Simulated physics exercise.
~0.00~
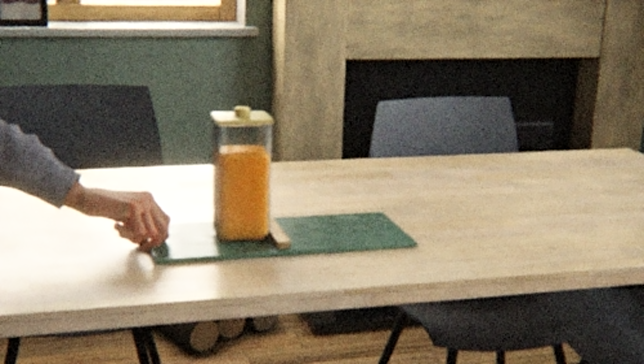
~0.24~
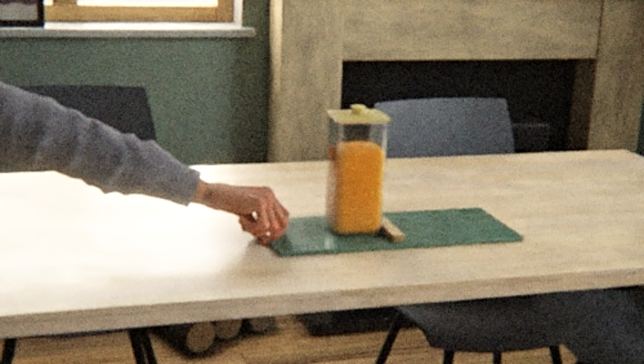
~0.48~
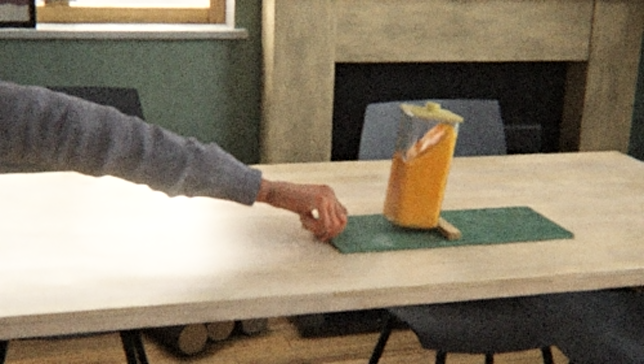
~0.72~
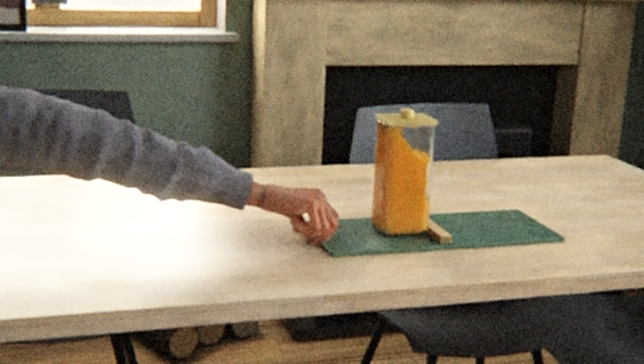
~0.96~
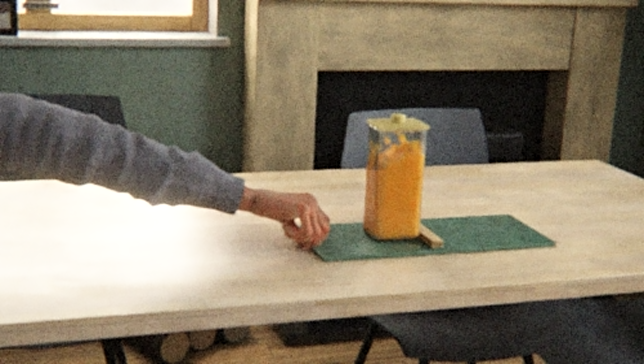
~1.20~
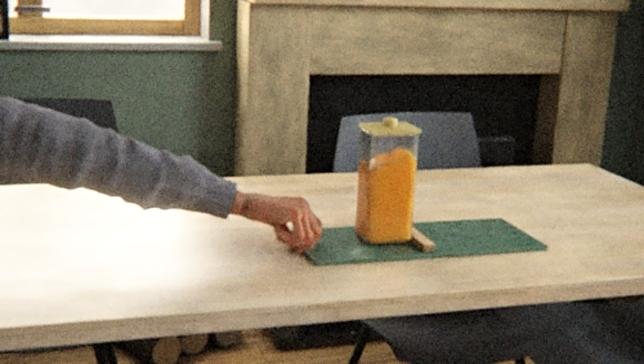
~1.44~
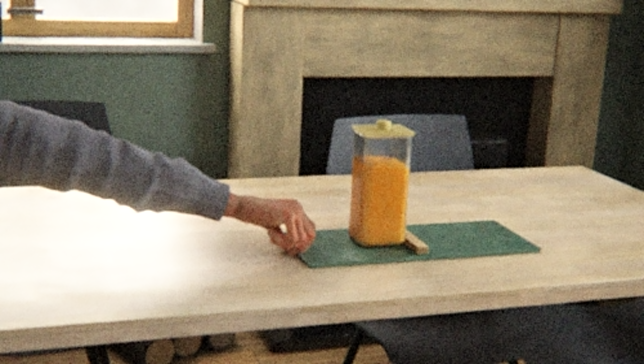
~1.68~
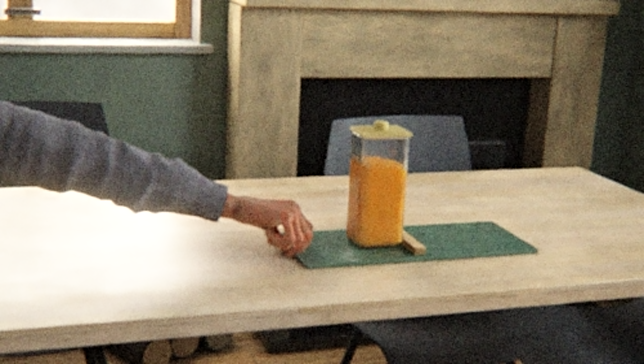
A hand sliding a green board right across a table and stopping, the bottle of orange juice on it tilting, then settling upright.
